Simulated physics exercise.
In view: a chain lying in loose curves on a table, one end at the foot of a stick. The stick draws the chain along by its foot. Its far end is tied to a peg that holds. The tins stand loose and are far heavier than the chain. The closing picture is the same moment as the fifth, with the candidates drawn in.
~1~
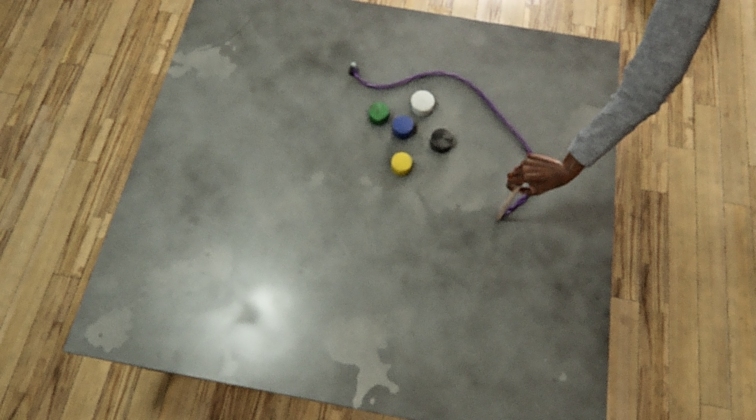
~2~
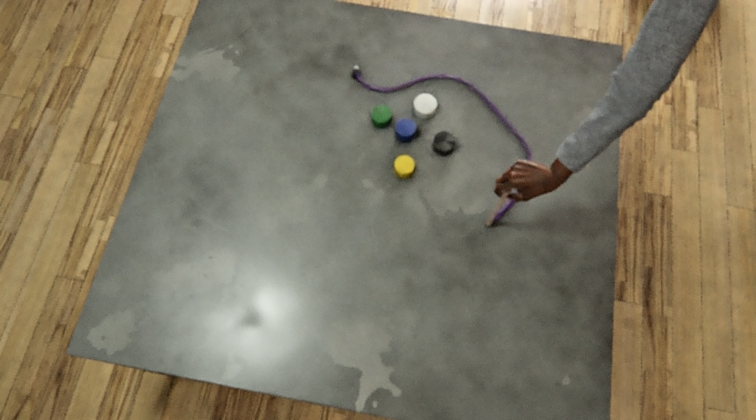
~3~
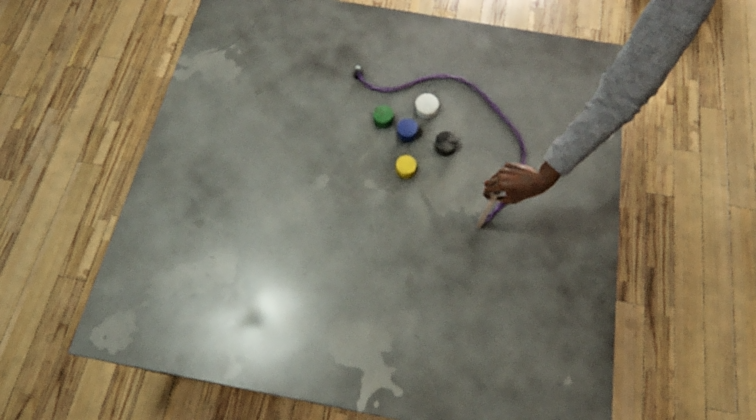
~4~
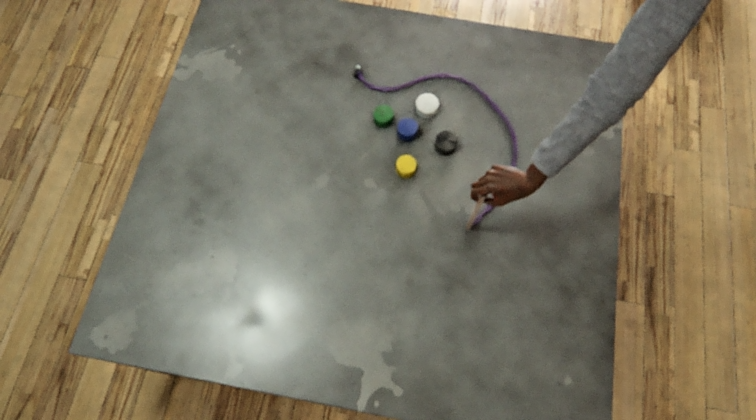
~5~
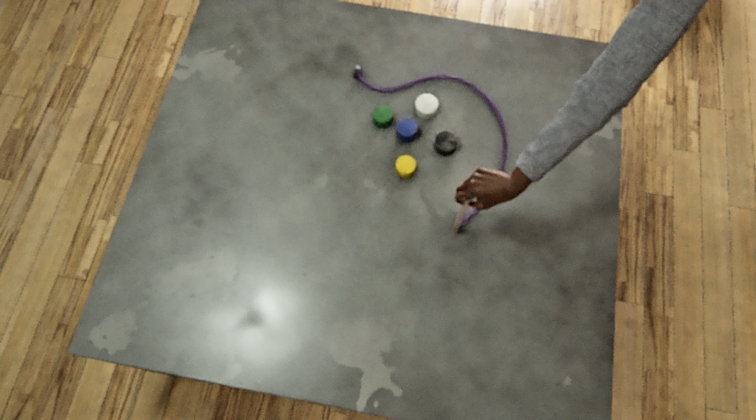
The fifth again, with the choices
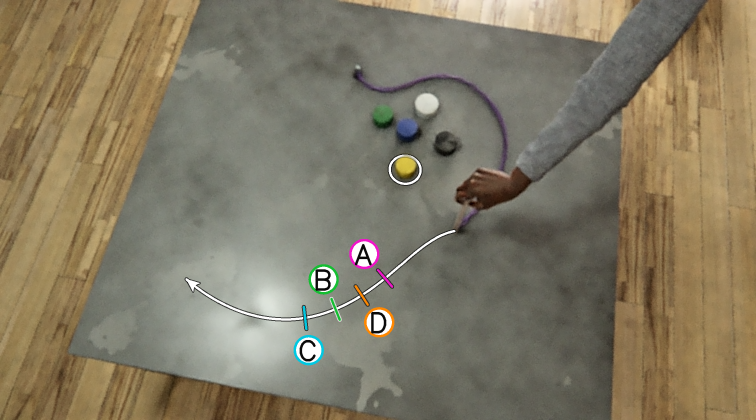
A purple cord, gripped near its lower end by a hand reaching in from the upper right, is drawn leftward across a gray table, its curve bending around the right side of five small colored tins that stay still.
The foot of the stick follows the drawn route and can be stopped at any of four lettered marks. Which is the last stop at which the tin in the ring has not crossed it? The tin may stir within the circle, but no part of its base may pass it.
Mark C.
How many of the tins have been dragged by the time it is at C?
Three.
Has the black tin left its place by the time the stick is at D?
By then, no.
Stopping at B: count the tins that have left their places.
By then, two.
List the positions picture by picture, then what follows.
Blue tin (403, 127); green tin (379, 114); white tin (422, 104), in the first frame.
White tin (425, 107); black tin (444, 144), in the second frame.
Yellow tin (406, 167); peg (358, 71), in the third frame.
Blue tin (407, 130); green tin (383, 116), in the fourth frame.
White tin (426, 107); black tin (445, 144); yellow tin (405, 167), in the fifth frame.
On the copy, A at (385, 278); B at (336, 309); C at (305, 318); D at (362, 295); the ring at (405, 170); the route from (454, 231) via (326, 313) to (186, 279).
On C. First, foot of the stick (405, 261); yellow tin (405, 167).
Then, foot of the stick (356, 299); black tin (440, 144); yellow tin (405, 167).
Finally, foot of the stick (305, 318); blue tin (395, 134); white tin (406, 118); black tin (412, 145); yellow tin (405, 167); the yellow tin is still in its ring.
By contrast, A is safe but short; B is safe but short; D is safe but short.
